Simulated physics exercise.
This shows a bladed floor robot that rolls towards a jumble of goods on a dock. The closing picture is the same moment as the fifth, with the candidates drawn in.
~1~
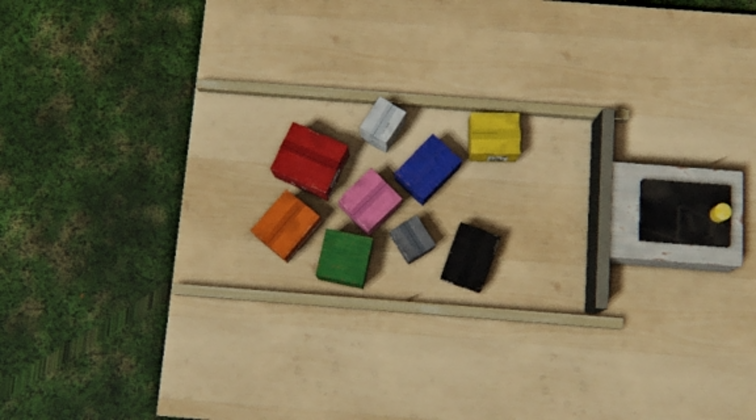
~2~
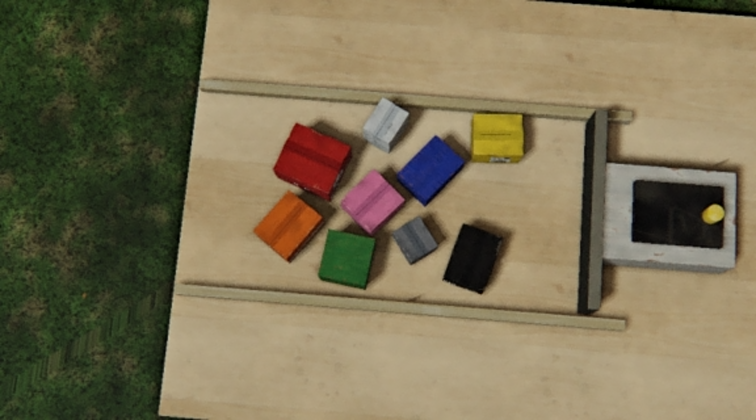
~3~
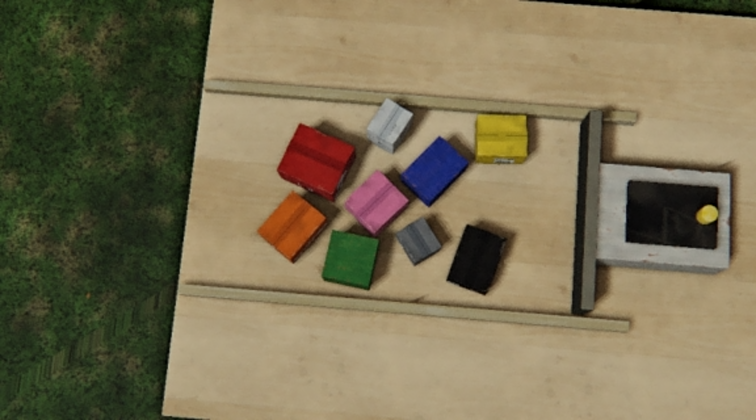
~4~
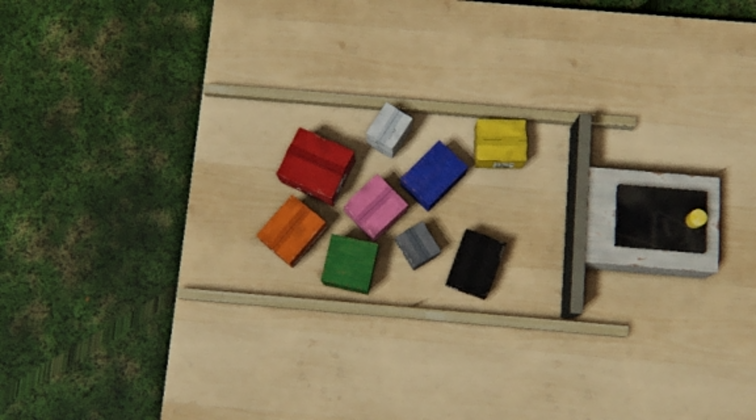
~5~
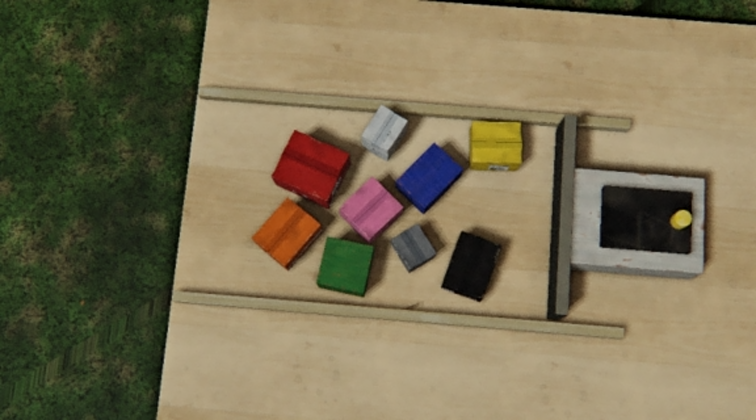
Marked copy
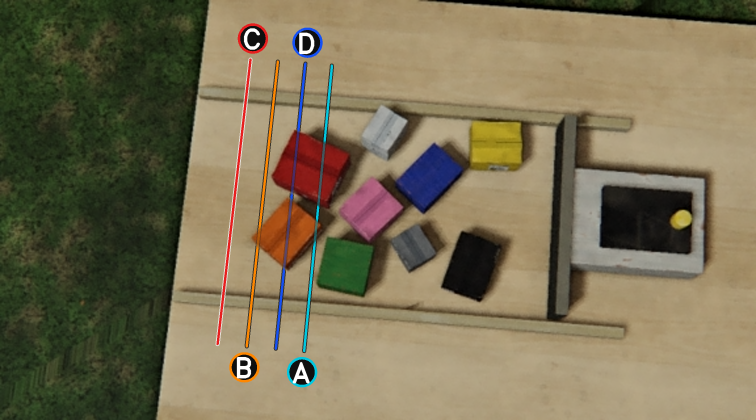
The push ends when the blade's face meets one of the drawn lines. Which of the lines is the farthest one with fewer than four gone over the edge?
As far as mark B.
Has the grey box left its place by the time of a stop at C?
By then, yes.
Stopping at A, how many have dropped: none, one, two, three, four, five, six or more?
By then, none.
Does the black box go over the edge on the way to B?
By then, no.
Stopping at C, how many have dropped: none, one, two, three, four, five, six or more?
By then, six or more.
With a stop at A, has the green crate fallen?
No.
On the marked copy, A at (318, 204); B at (263, 200); C at (235, 197); D at (291, 202).
Following B. Soon after the start, robot (528, 210); yellow parcel (428, 136); green crate (337, 271).
Later, robot (419, 201); orange box (223, 220); red parcel (247, 155).
In the end, robot (334, 194); green crate over the edge; red parcel over the edge; three fallen.
As for the rest, A is within the limit but short; C drops six; D is within the limit but short.
